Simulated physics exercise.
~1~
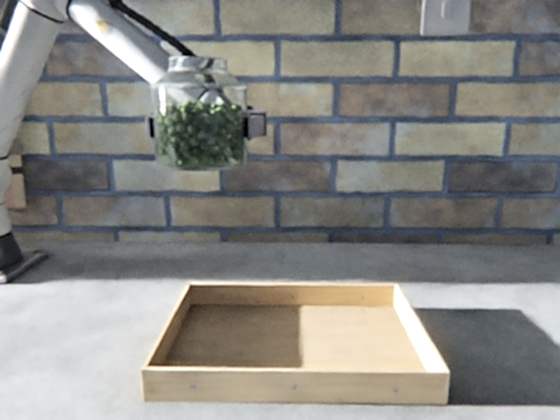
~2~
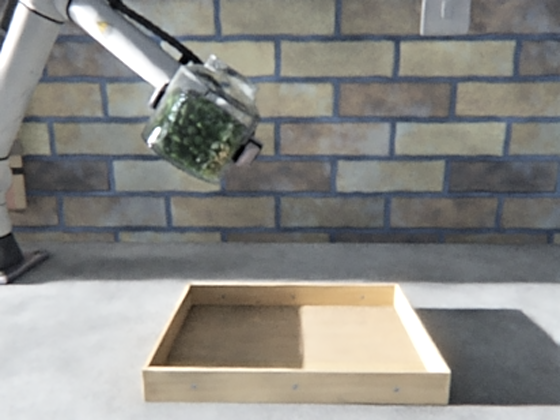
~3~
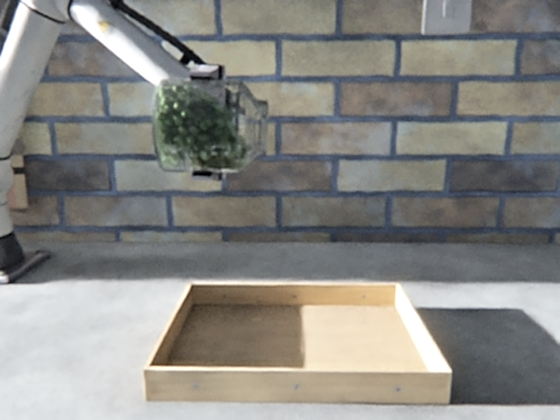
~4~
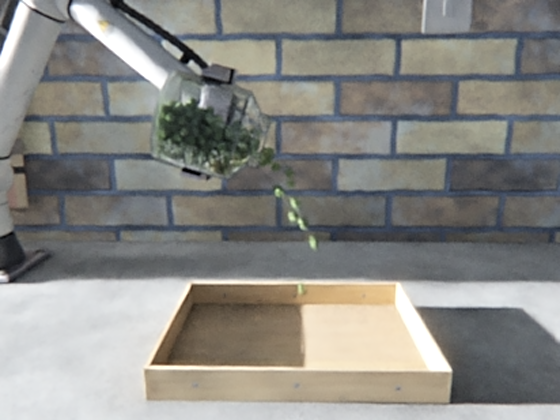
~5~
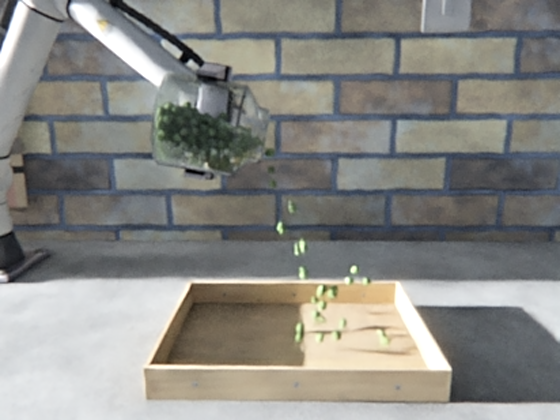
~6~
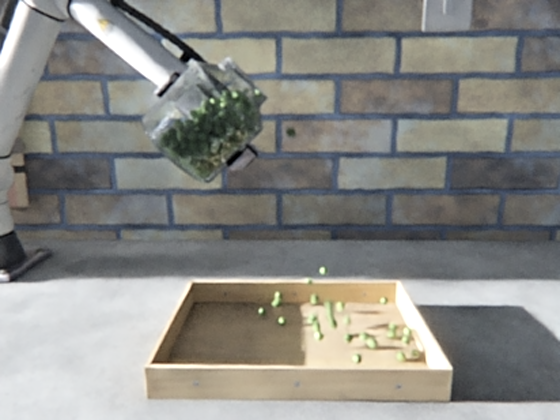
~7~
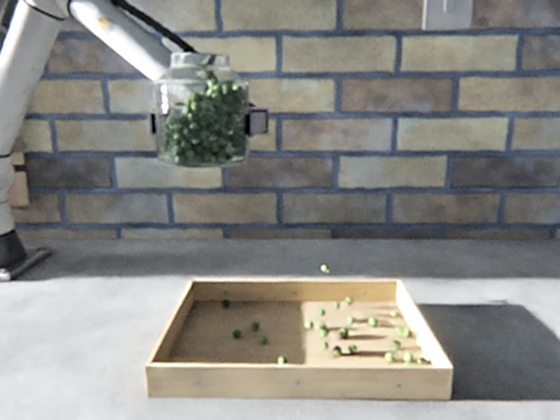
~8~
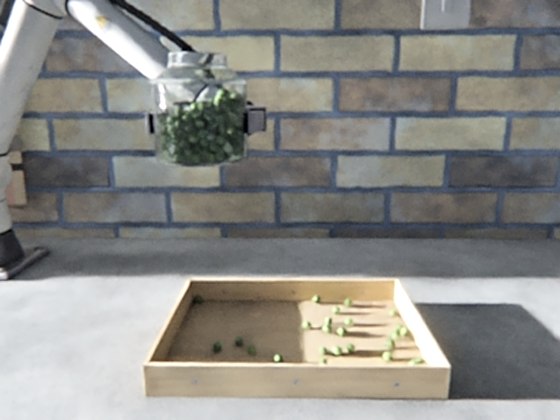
The footage shows a robot arm tipping a clear jar of small green pieces to the right above a shallow wooden tray, spilling a small portion into it, then turning the jar upright again, with most pieces still inside and some scattered across the tray.
